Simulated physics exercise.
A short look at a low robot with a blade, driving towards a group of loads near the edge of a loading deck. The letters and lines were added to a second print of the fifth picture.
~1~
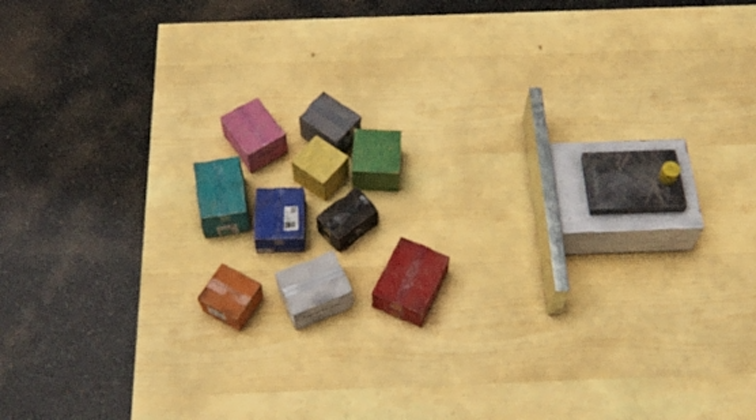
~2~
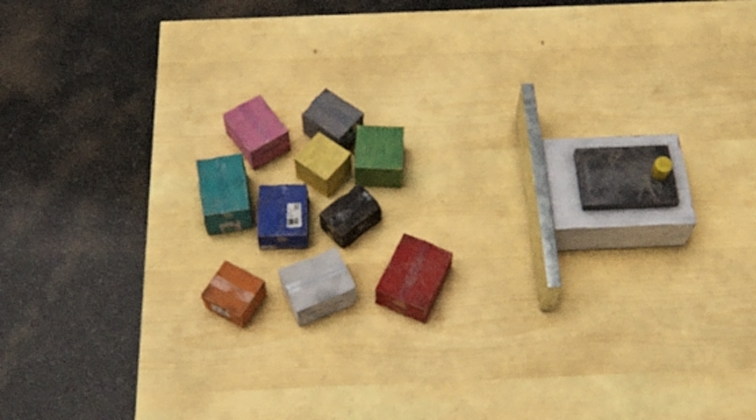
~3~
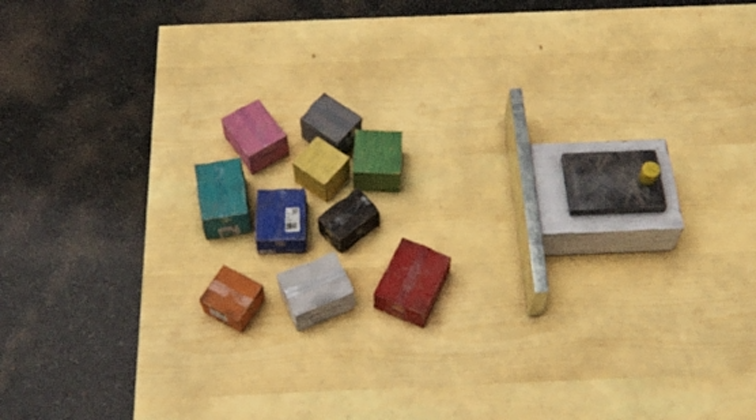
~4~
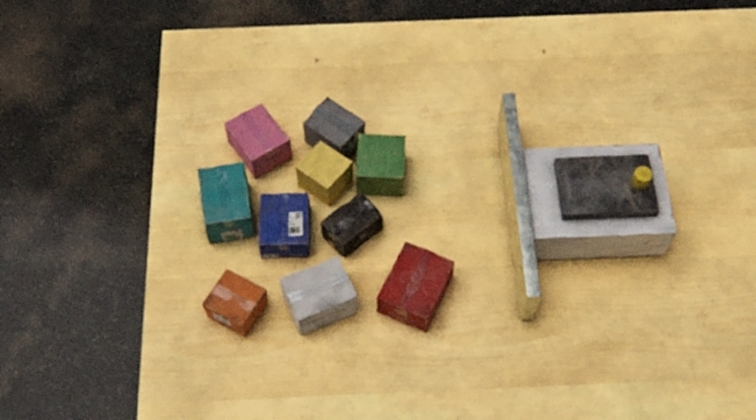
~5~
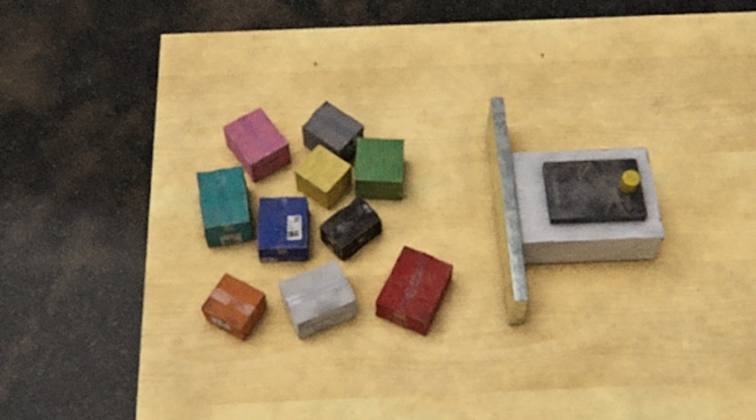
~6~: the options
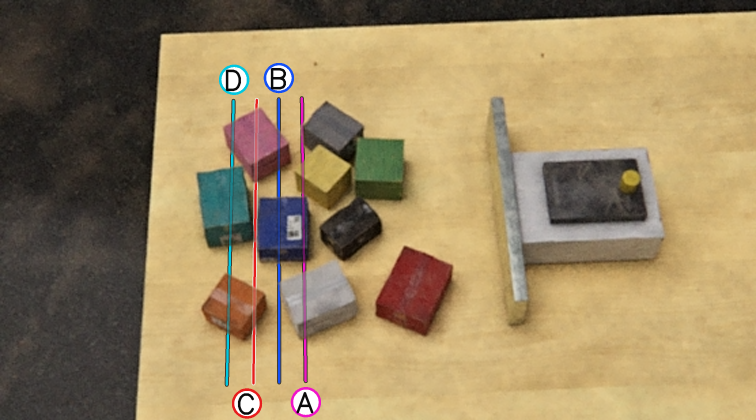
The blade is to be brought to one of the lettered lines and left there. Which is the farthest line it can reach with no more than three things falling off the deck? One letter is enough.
No fourth one falls up to D.
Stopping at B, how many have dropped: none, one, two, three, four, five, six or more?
In all, one.
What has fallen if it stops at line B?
The orange parcel goes over.
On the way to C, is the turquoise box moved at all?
Yes.
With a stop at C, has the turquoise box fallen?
By then, yes.
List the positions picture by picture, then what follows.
Blue parcel (280, 220); white box (314, 290); turquoise box (222, 197), in the first frame.
Robot (619, 177); grey parcel (333, 122), in the second frame.
Robot (605, 182); green crate (378, 161), in the third frame.
Robot (598, 186); black box (352, 226), in the fourth frame.
Robot (587, 190); red box (415, 291); blue parcel (283, 229); white box (318, 299), in the fifth frame.
On the copy, A at (304, 230); B at (279, 231); C at (255, 232); D at (230, 233).
On D. First, robot (486, 194); white box (312, 299); red box (379, 295).
Then, robot (385, 198); orange parcel (162, 309); turquoise box (189, 210).
Finally, robot (309, 202); turquoise box over the edge; orange parcel over the edge; three fallen.
By contrast, A is within the limit but short; B is within the limit but short; C is within the limit but short.
